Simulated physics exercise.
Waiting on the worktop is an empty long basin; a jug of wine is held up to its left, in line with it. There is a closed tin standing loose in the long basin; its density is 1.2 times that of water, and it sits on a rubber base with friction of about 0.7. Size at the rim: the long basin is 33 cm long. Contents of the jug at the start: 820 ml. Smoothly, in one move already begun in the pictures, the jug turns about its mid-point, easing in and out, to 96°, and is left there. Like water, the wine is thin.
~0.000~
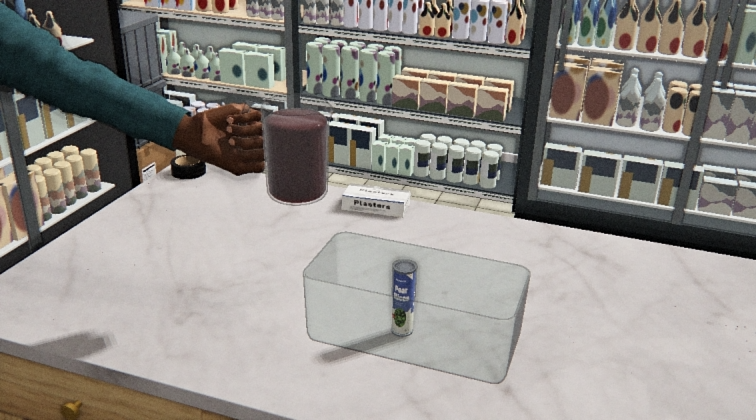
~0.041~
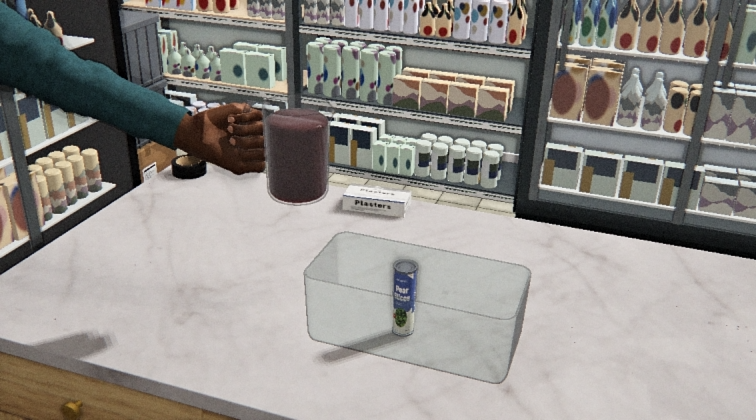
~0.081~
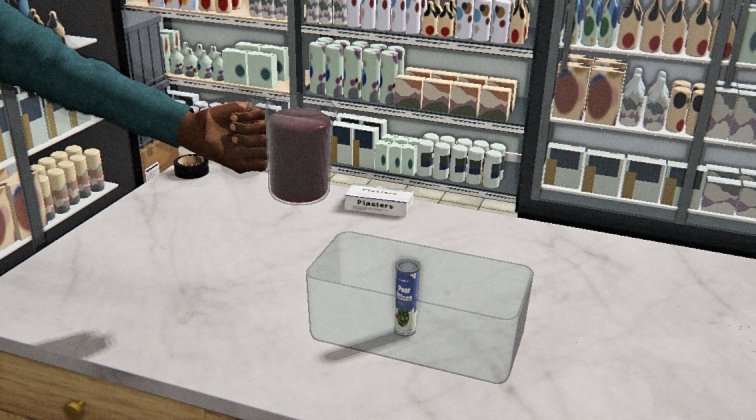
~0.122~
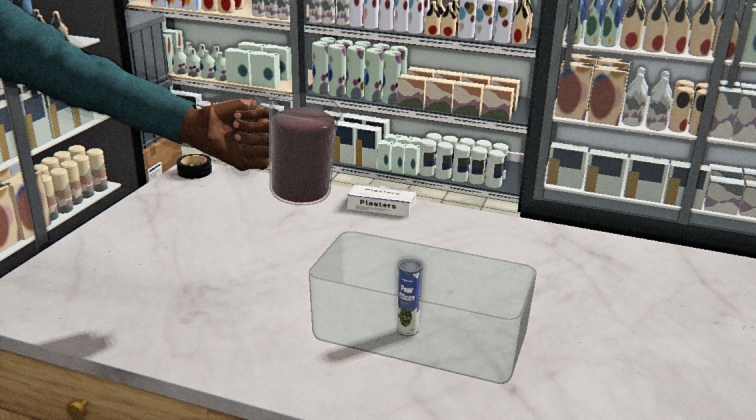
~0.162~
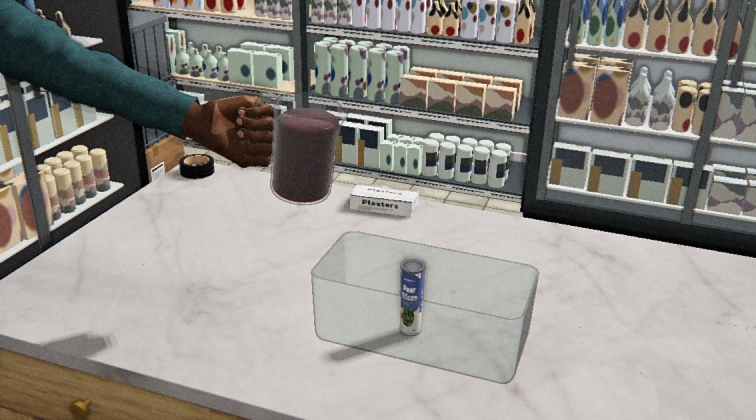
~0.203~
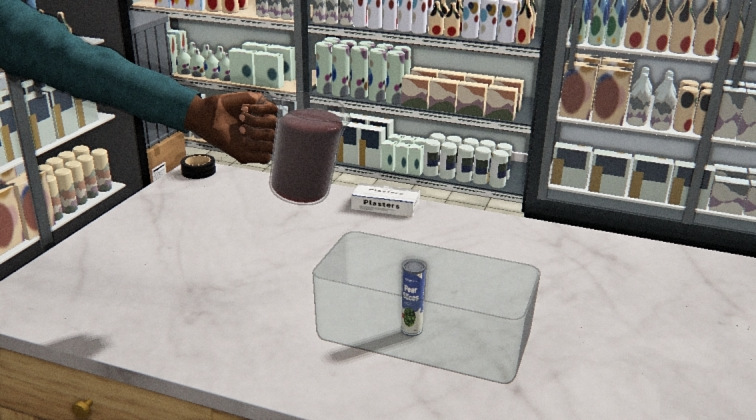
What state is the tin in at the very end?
It won't make it through.
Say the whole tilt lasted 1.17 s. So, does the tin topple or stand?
In that case the tin overturns.
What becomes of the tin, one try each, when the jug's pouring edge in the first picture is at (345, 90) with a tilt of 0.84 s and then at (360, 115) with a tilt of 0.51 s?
The tin stays vertical the first time and stays vertical the second time.
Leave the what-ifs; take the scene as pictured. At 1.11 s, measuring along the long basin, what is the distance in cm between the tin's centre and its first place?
Estimate: Around 8 cm.
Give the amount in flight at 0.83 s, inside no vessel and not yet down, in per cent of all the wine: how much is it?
Roughly 24 %.
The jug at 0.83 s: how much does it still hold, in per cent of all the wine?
48 per cent or so.
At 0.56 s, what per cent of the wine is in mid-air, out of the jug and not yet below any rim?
I'd say close to 12 per cent.
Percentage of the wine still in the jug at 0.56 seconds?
Portion remaining: Approx. 88 per cent.
Then, 0.56 s in, the tilt is 66° and 88 per cent is still to pour; the tin stands where it began.
Then, 0.83 s in, the tilt is 94° and 49 per cent is still to pour; the tin stands where it began.
Then, 1.11 s in, the tilt is 96° and 15 per cent is still to pour; the tin lies on its side.
Then, 1.41 s in, the tilt is 96° and 4 per cent is still to pour; the tin lies on its side.
Finally, the tin lies on its side.
